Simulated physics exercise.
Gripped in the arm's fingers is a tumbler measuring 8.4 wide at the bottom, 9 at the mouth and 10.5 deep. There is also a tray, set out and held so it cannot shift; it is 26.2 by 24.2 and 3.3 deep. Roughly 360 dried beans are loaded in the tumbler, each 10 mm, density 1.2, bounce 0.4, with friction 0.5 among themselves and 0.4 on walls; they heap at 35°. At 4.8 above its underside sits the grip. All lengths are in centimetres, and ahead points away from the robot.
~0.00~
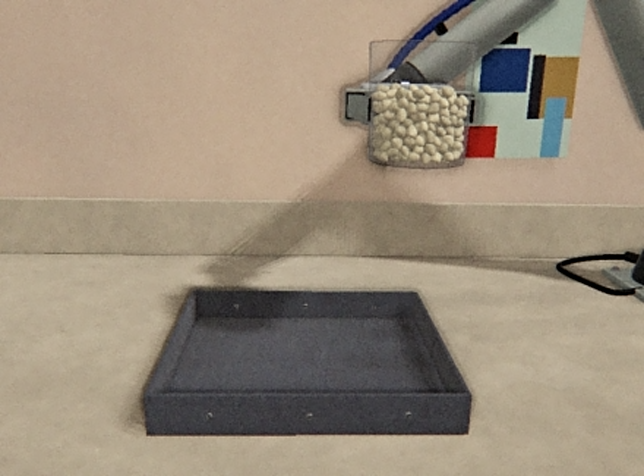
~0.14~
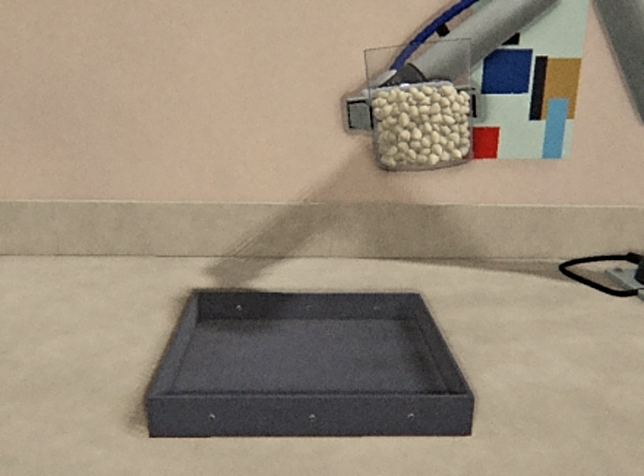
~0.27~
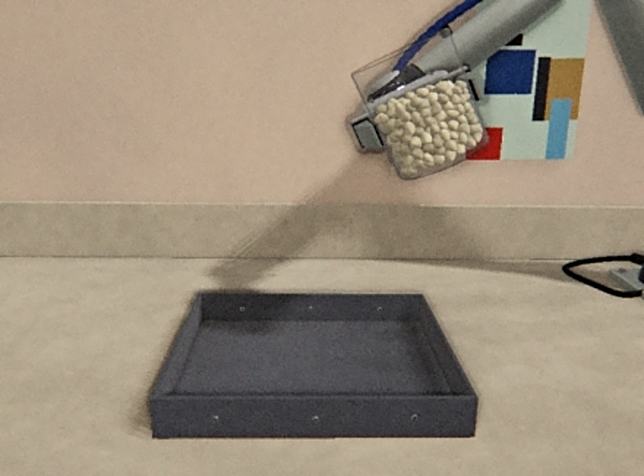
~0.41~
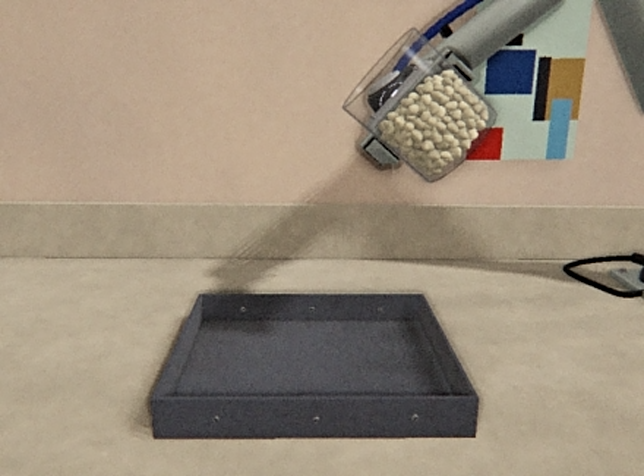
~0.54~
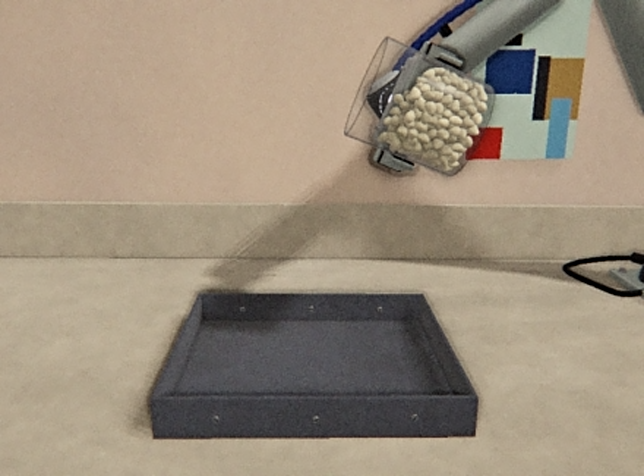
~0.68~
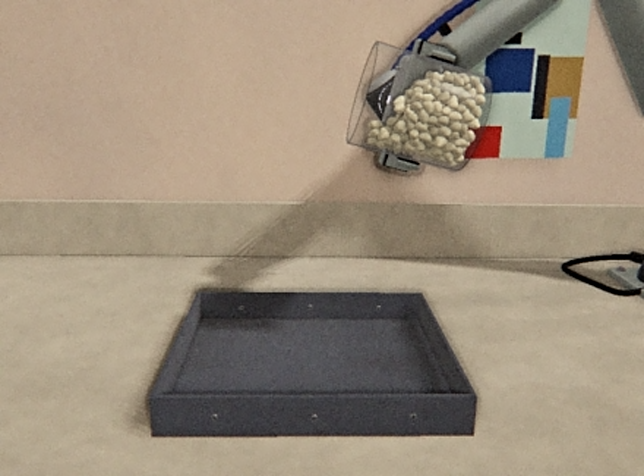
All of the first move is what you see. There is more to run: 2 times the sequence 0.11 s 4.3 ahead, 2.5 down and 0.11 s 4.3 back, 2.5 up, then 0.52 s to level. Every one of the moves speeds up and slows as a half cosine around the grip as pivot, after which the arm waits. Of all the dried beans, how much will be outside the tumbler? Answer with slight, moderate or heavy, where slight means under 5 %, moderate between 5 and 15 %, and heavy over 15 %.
Heavy, over 15 %.
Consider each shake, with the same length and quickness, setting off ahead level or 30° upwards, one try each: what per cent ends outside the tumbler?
About 55 and 75 per cent.
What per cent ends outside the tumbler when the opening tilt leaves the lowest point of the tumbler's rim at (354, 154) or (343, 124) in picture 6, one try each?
About 50 and 5 %.
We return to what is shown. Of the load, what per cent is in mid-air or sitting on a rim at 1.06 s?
About 4 %.
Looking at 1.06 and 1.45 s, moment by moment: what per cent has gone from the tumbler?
I'd put it near 15 percent first and near 25 percent later.
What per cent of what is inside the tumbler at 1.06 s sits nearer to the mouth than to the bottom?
Something near 50 per cent is there.
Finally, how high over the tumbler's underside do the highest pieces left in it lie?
Roughly 8.0 cm.
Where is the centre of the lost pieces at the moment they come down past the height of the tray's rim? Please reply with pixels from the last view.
(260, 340).
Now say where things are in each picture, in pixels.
In the first frame, the tumbler middle at (419, 105), level; upper third of the load around (420, 103), from x 375 to 460, top at y 90; 363 in the tumbler.
In the second frame, the tumbler middle at (421, 106), tilted 7° forward; upper third of the load around (424, 104), from x 380 to 465, top at y 90.
In the third frame, the tumbler middle at (422, 108), tilted 26° forward; upper third of the load around (434, 104), from x 380 to 475, top at y 85.
In the fourth frame, the tumbler middle at (421, 109), tilted 49° forward; upper third of the load around (442, 100), from x 385 to 485, top at y 75.
In the fifth frame, the tumbler middle at (419, 110), tilted 68° forward; upper third of the load around (441, 95), from x 385 to 480, top at y 70.
In the sixth frame, the tumbler middle at (418, 109), tilted 75° forward; upper third of the load around (441, 95), from x 375 to 480, top at y 75; 363 in the tumbler.
After 1.06 s, tilted 75° forward, highest piece 26 above the table; 314 in the tumbler, 31 in the tray, 2 on the table or floor, 16 in flight or on a rim.
After 1.45 s, tilted 23° forward, highest piece 30 above the table; 278 in the tumbler, 77 in the tray, 6 on the table or floor, 2 in flight or on a rim.
After 1.84 s, level, highest piece 29 above the table; 278 in the tumbler, 79 in the tray, 6 on the table or floor.
After 2.89 s, level, highest piece 29 above the table; 278 in the tumbler, 79 in the tray, 6 on the table or floor.
In the end, 278 in the tumbler, 79 in the tray, 6 on the table or floor. That is 23 % outside the tumbler.
